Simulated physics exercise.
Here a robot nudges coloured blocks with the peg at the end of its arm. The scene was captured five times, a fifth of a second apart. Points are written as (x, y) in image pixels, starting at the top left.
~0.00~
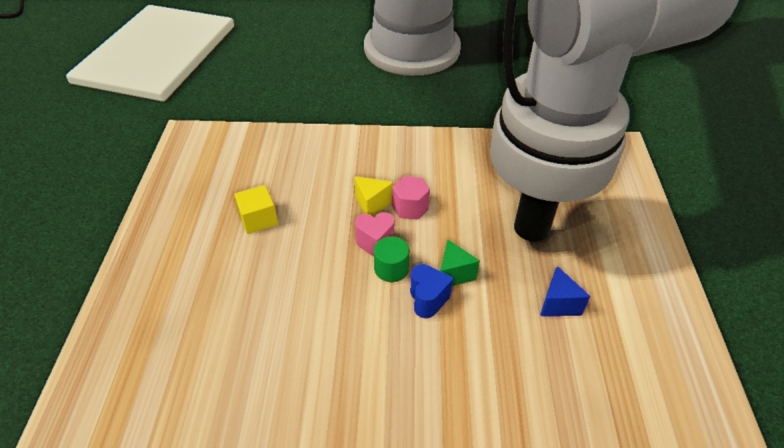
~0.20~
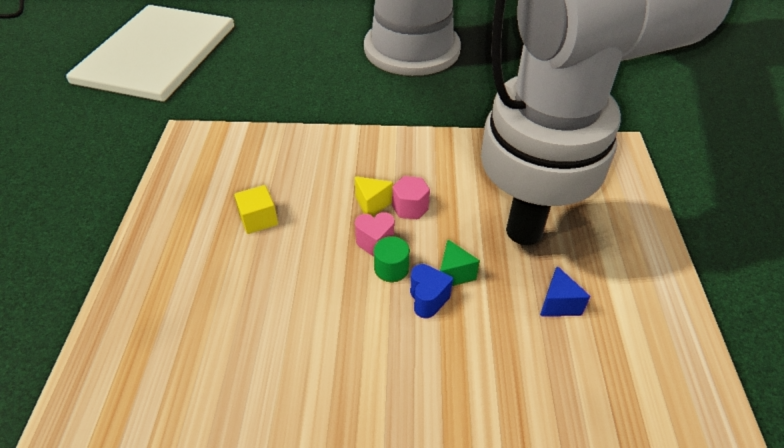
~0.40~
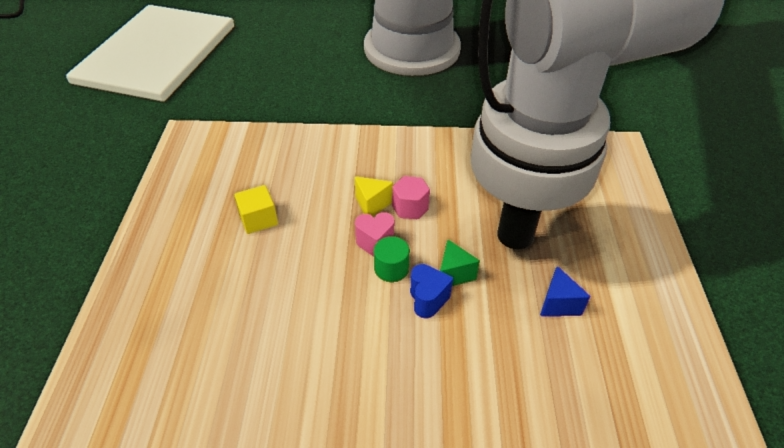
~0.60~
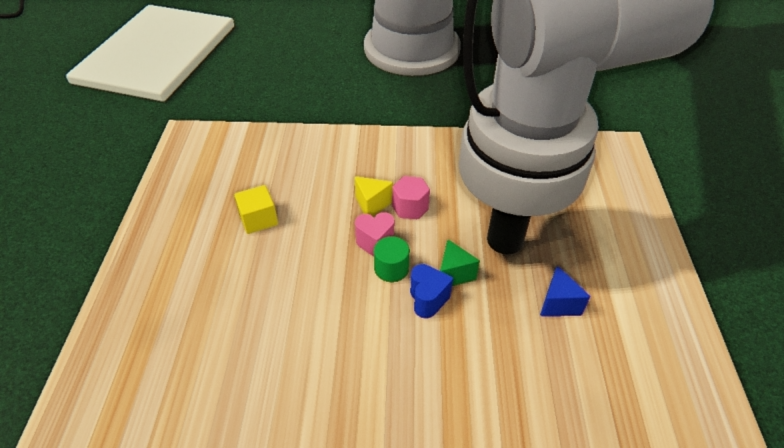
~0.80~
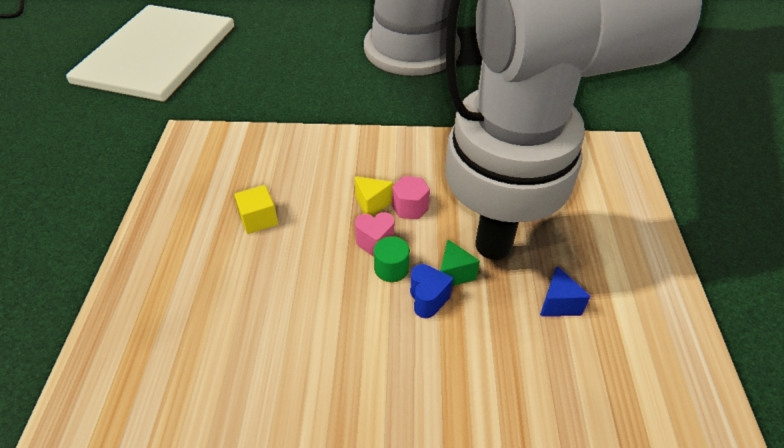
The robot arm starts above the right side of the wooden board, its black peg beyond the blue triangle. It glides a short way left and slightly nearer the viewer, bringing the peg close to the green triangle, while all the coloured blocks stay still.
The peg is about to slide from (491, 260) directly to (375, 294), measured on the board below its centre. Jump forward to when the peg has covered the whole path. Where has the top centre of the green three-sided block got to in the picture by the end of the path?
The green three-sided block ends near (348, 291).
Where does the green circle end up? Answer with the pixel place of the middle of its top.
I expect it at (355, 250).
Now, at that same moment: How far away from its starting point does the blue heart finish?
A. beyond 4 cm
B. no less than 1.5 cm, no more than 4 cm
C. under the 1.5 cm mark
B: No less than 1.5 cm, no more than 4 cm.
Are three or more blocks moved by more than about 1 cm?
It seems so.
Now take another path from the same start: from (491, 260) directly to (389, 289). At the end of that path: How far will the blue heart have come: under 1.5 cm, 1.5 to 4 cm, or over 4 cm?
The block winds up 1.5 to 4 cm from where it is now.
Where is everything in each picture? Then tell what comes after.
Peg's lower end (532, 229); pink heart (375, 224); green circle (392, 249); blue heart (430, 281); green three-sided block (456, 256), in the first picture.
Peg (524, 232); blocks still, in the second picture.
Peg (515, 236); blocks still, in the third picture.
Peg (505, 241); blocks still, in the fourth picture.
Peg (494, 246); pink heart (375, 224); green circle (392, 249); blue heart (430, 281); green three-sided block (456, 256), in the fifth picture.
The first path, step by step. One third of the way, peg (455, 257); blue heart (421, 285), turned 30° anticlockwise; green three-sided block (428, 262), turned 20° clockwise.
Two thirds of the way, peg (415, 269); pink heart (372, 221), turned 15° clockwise; green circle (368, 250); blue heart (409, 300), turned 50° anticlockwise; green three-sided block (388, 277).
At the end, peg (375, 281); pink heart (372, 221), turned 15° clockwise; green circle (355, 250); blue heart (406, 301), turned 60° anticlockwise; green three-sided block (348, 291).
